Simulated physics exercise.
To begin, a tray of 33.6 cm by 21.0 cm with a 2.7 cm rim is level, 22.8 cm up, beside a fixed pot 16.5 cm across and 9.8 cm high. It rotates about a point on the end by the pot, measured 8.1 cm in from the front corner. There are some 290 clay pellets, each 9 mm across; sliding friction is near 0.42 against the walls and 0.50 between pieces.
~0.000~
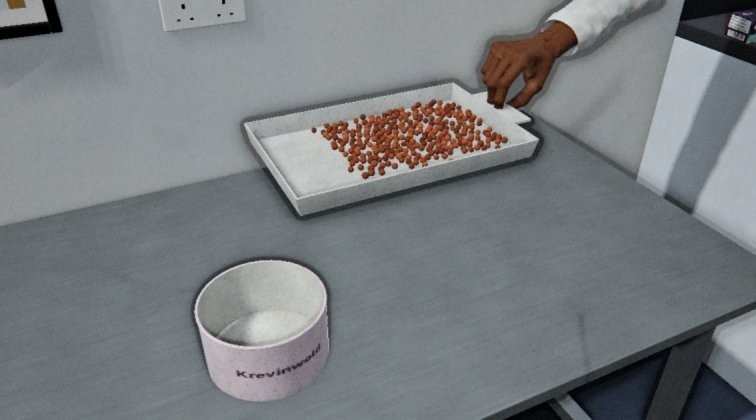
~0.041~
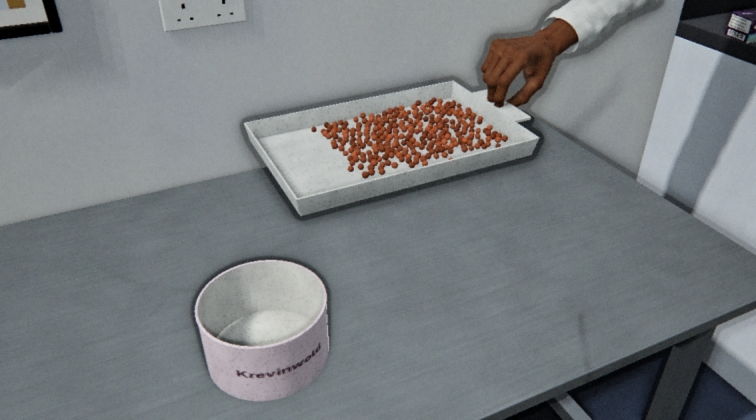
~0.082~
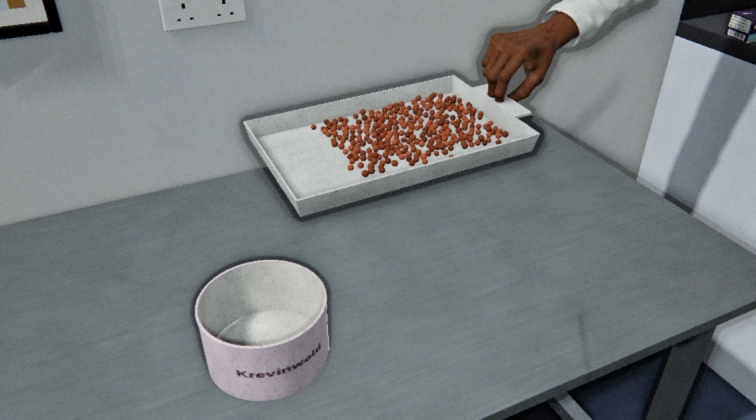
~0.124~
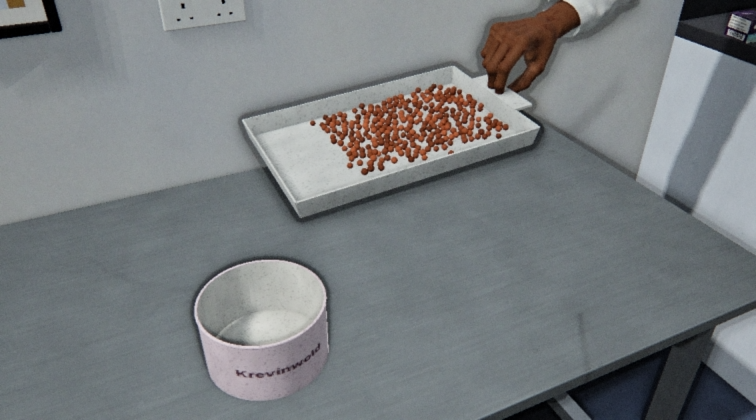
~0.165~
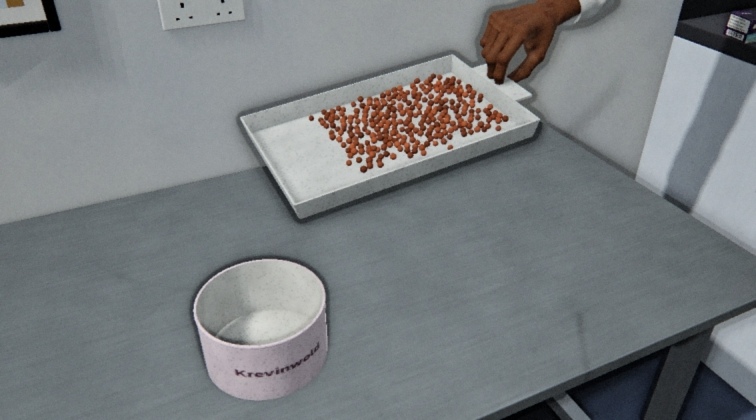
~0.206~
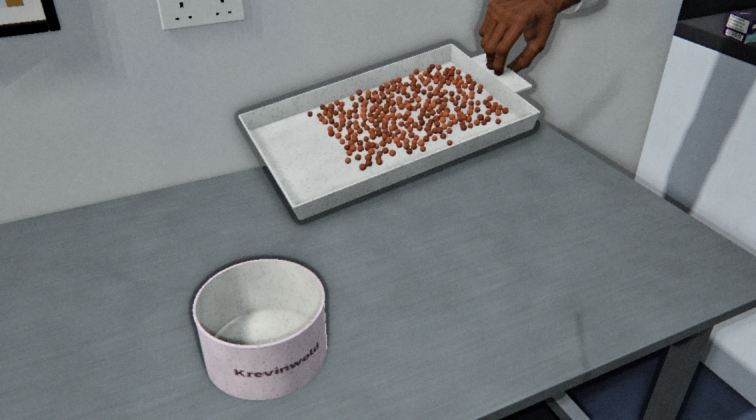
A dark-skinned hand in a white sleeve grips the right end of a white rectangular tray on a grey table against a pale wall, seen from above by a still camera. Reddish-brown pellets cover much of the tray, and a pale pink pot with dark lettering stands in front, at left. The hand slowly raises the tray's right end, tilting it slightly leftward.
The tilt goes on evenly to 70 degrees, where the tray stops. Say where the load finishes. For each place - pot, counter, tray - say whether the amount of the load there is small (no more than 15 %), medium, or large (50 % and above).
Pot: Medium; counter: Small; tray: Large.
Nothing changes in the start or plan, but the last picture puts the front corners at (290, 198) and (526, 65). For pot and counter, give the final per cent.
You'd end with pot at 10 and counter at 45.
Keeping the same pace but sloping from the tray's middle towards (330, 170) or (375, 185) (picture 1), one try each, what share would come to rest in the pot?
I'd put it at about 25 per cent for the first tilt and about 15 per cent for the second.
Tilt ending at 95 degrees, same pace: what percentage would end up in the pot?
You'd end up with some 90 % in the pot.
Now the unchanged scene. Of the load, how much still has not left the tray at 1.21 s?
Estimate: Near 70 in a hundred.
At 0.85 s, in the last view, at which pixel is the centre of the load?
I'd put it close to (308, 189).
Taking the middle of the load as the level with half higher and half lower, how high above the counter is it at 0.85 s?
I'd put it near 24 cm.
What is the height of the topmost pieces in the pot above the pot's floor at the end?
Close to 1.5 cm up.
After 0.59 s, tilt 39 degrees; the tray holds 100 %, the pot 0 %.
After 0.85 s, tilt 59 degrees; the tray holds 95 %, the pot 0 %.
Then, at 1.21 s, tilt 70 degrees; the tray holds 70 %, the pot 25 %.
In the end, at 1.8 s, pot 30 %, counter 0 %, tray 70 %.
